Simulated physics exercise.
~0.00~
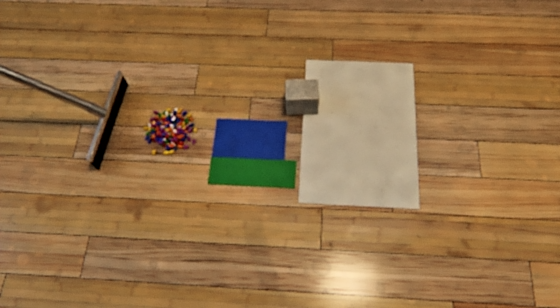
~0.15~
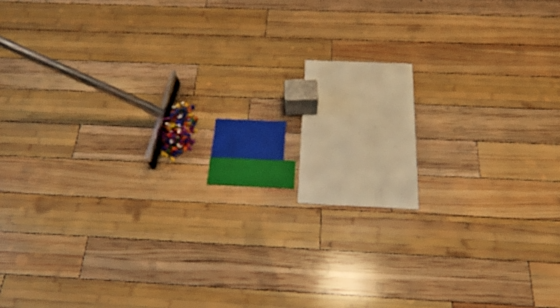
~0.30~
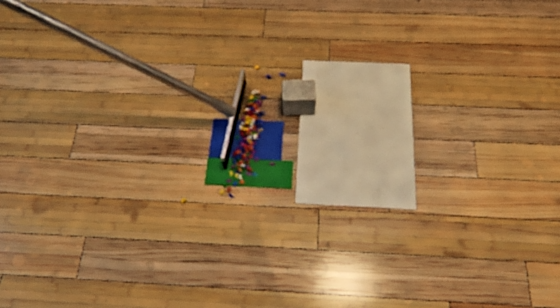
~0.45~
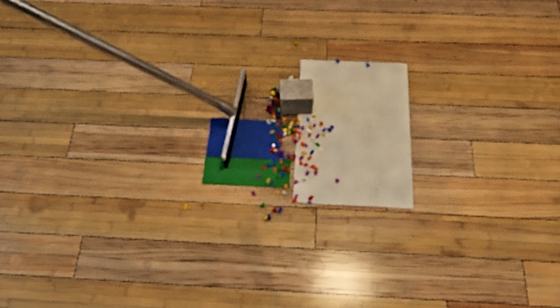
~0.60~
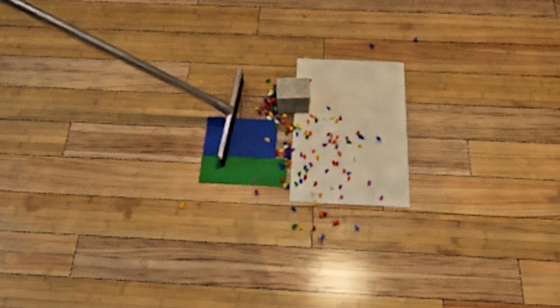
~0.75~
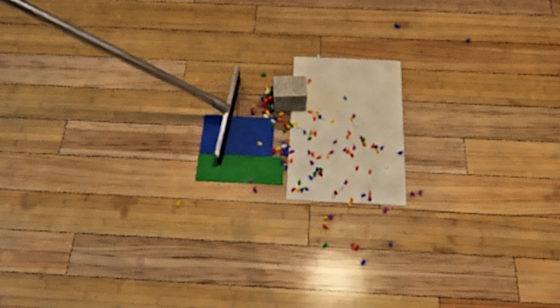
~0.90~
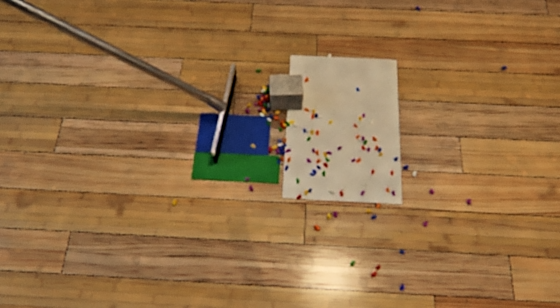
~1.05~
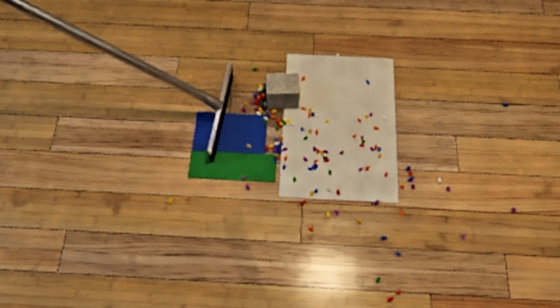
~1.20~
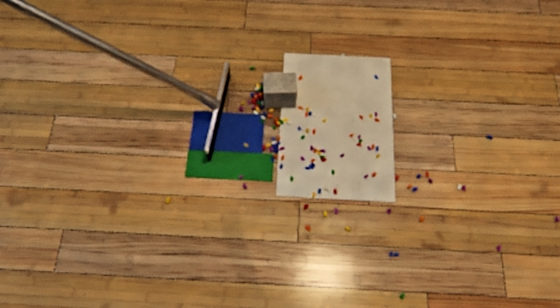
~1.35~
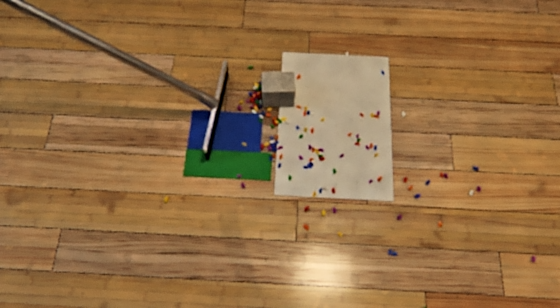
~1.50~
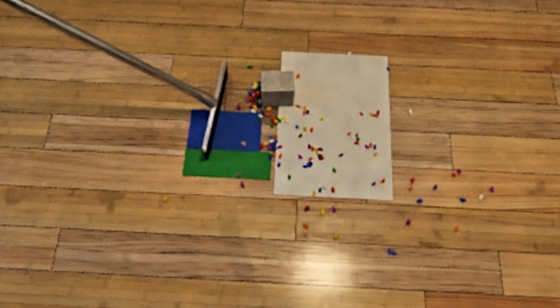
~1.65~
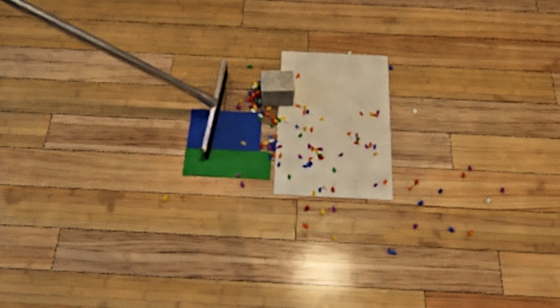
A wooden plank floor is seen from above, with the view drifting slightly right. A squeegee on a long metal handle stands at the left beside a heap of colourful jelly beans, with adjoining blue and green mats, a grey block and a large white mat farther right. The blade pushes the heap right onto the blue and green mats, then stops there. The beans spill onward, some gathering against the block while others scatter across the white mat and beyond. They settle mostly on the white mat and bare floor, leaving the coloured mats nearly clear.
